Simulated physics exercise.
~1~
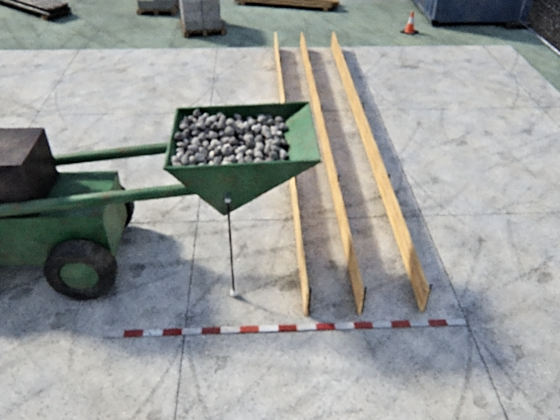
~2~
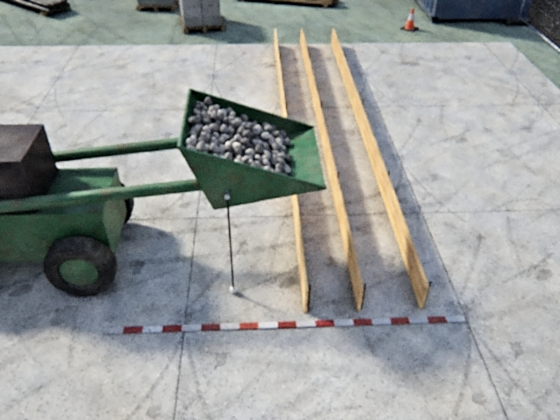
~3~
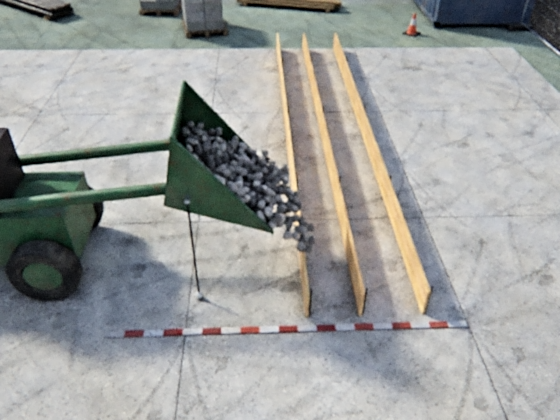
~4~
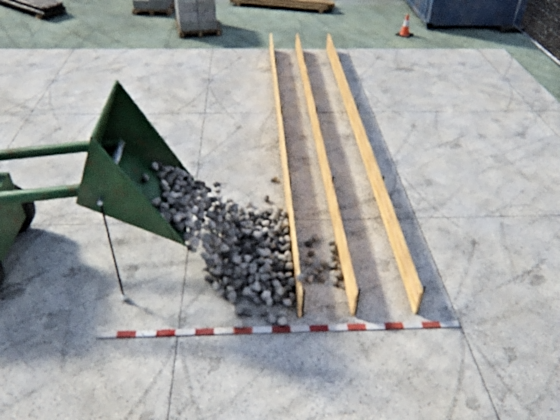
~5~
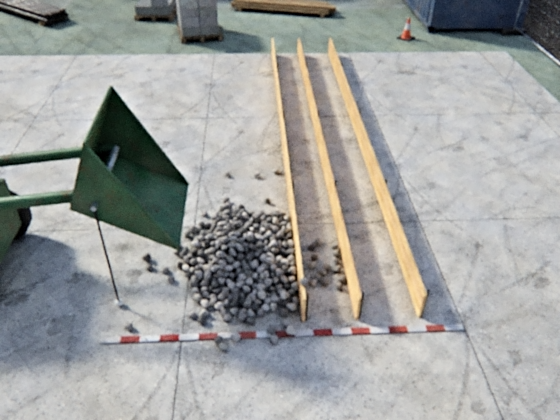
A green loader tips its bucket while backing left, heaping grey stones mostly before the boards.
